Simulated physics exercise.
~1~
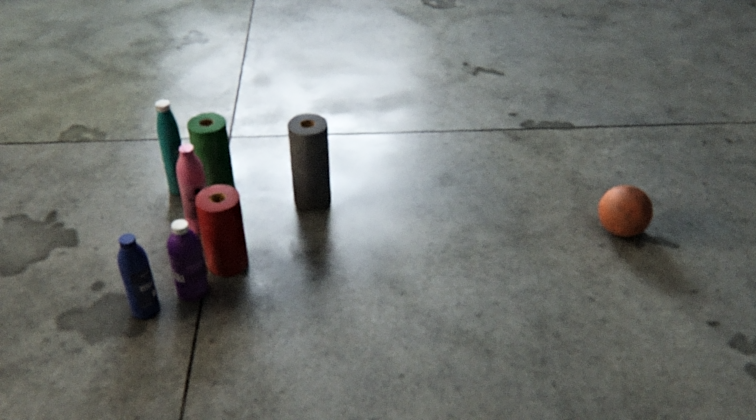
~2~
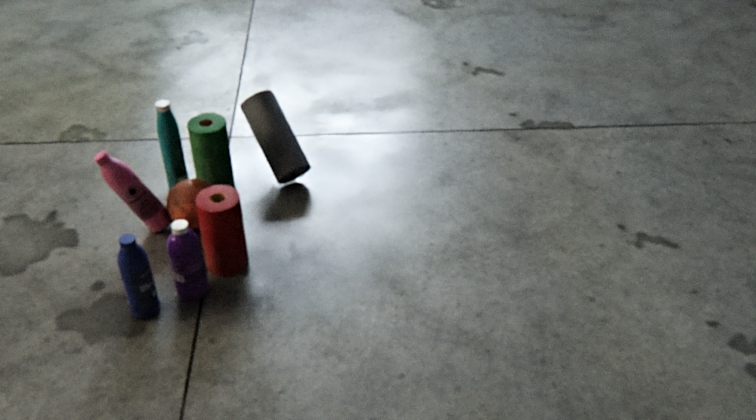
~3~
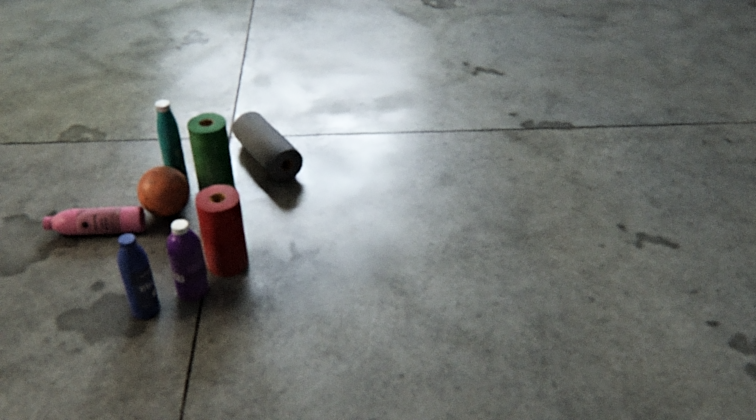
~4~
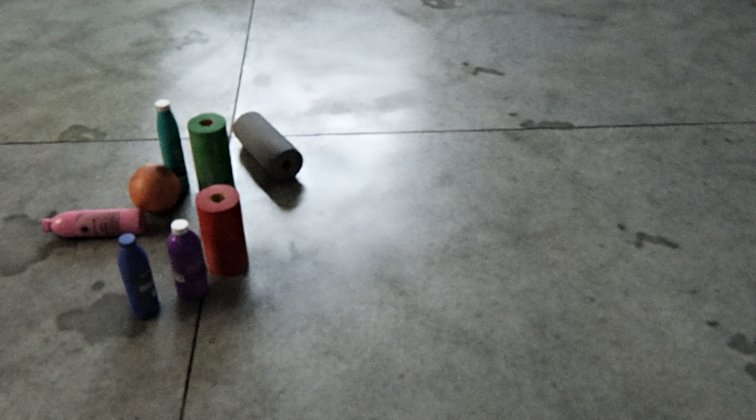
The clip opens on a grey concrete floor where an orange ball sits at the right, facing a cluster of upright bottles and foam rolls on the left. The ball travels left into the group, and the grey roll tips over while the pink bottle leans away to the left. Both then drop onto their sides, with the ball coming through between the green and red rolls. The ball creeps a little farther left beside the fallen pink bottle. At the end, the turquoise, blue and purple bottles and the green and red rolls still stand.
